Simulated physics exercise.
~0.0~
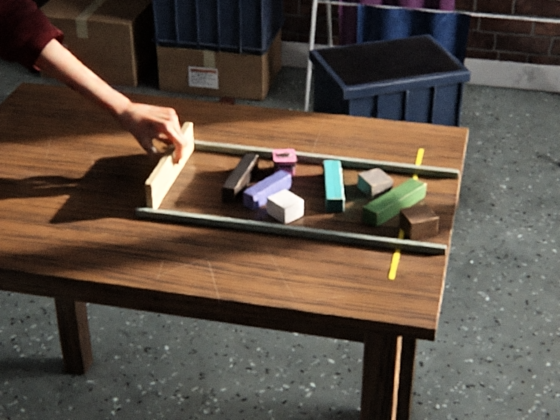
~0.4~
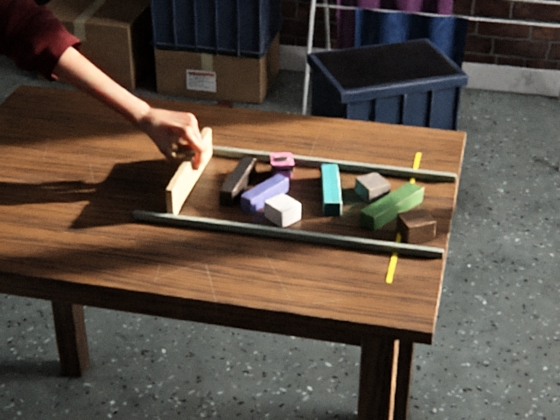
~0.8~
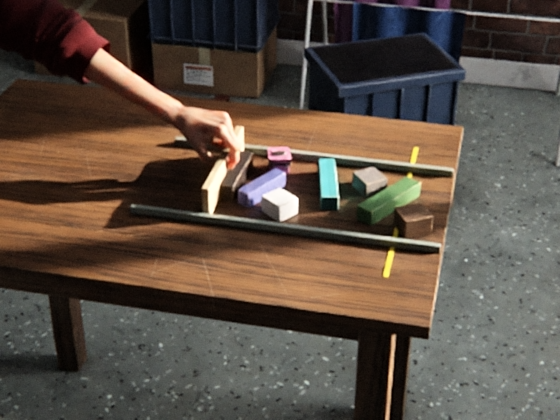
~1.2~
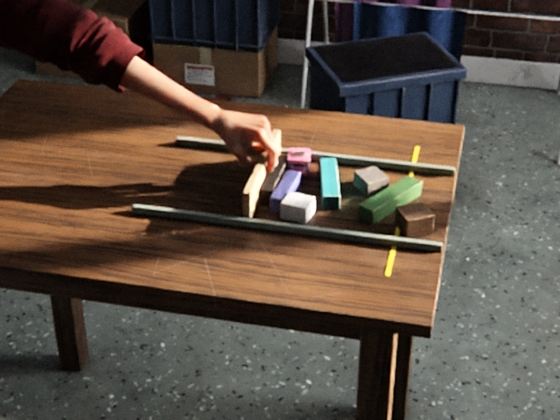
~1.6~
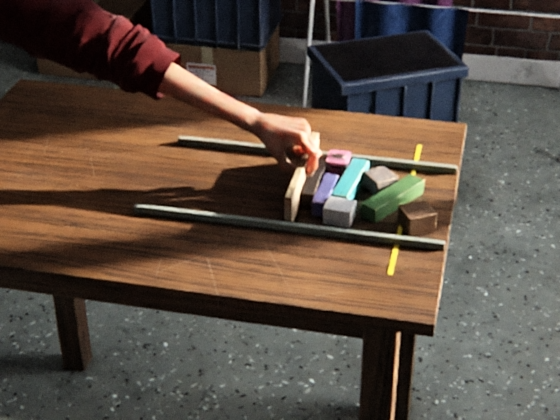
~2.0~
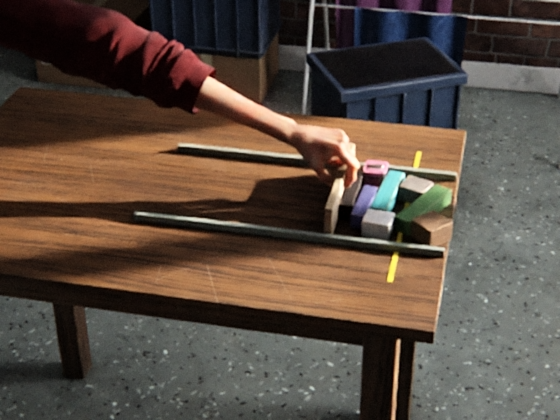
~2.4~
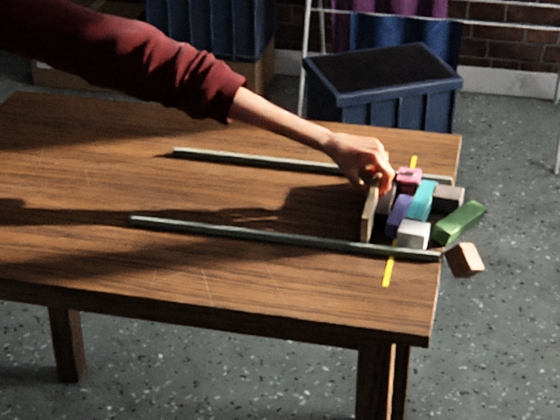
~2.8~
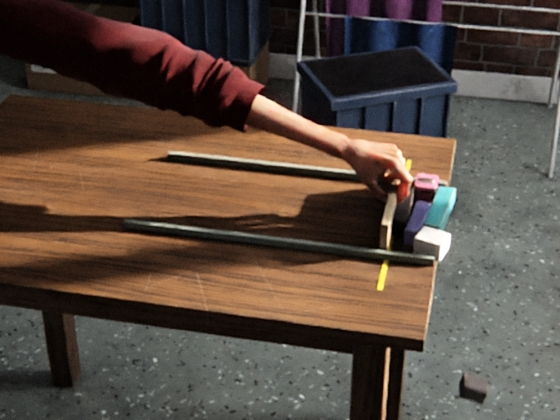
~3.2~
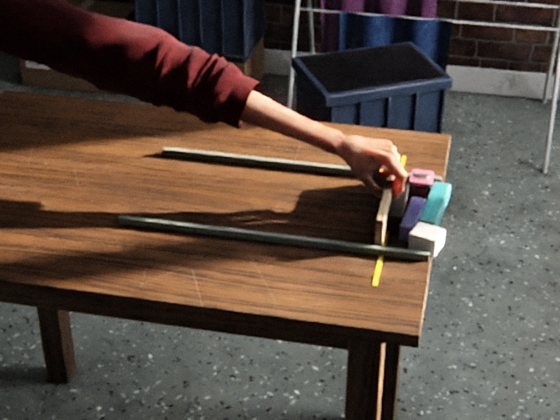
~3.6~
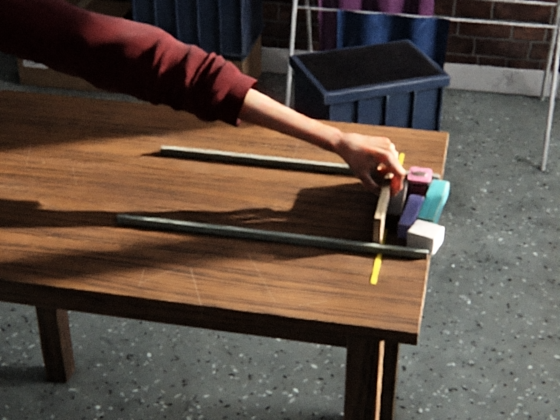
Hand pushing an upright board along a tabletop channel, shoving coloured blocks rightward until some drop off and others remain at the edge.
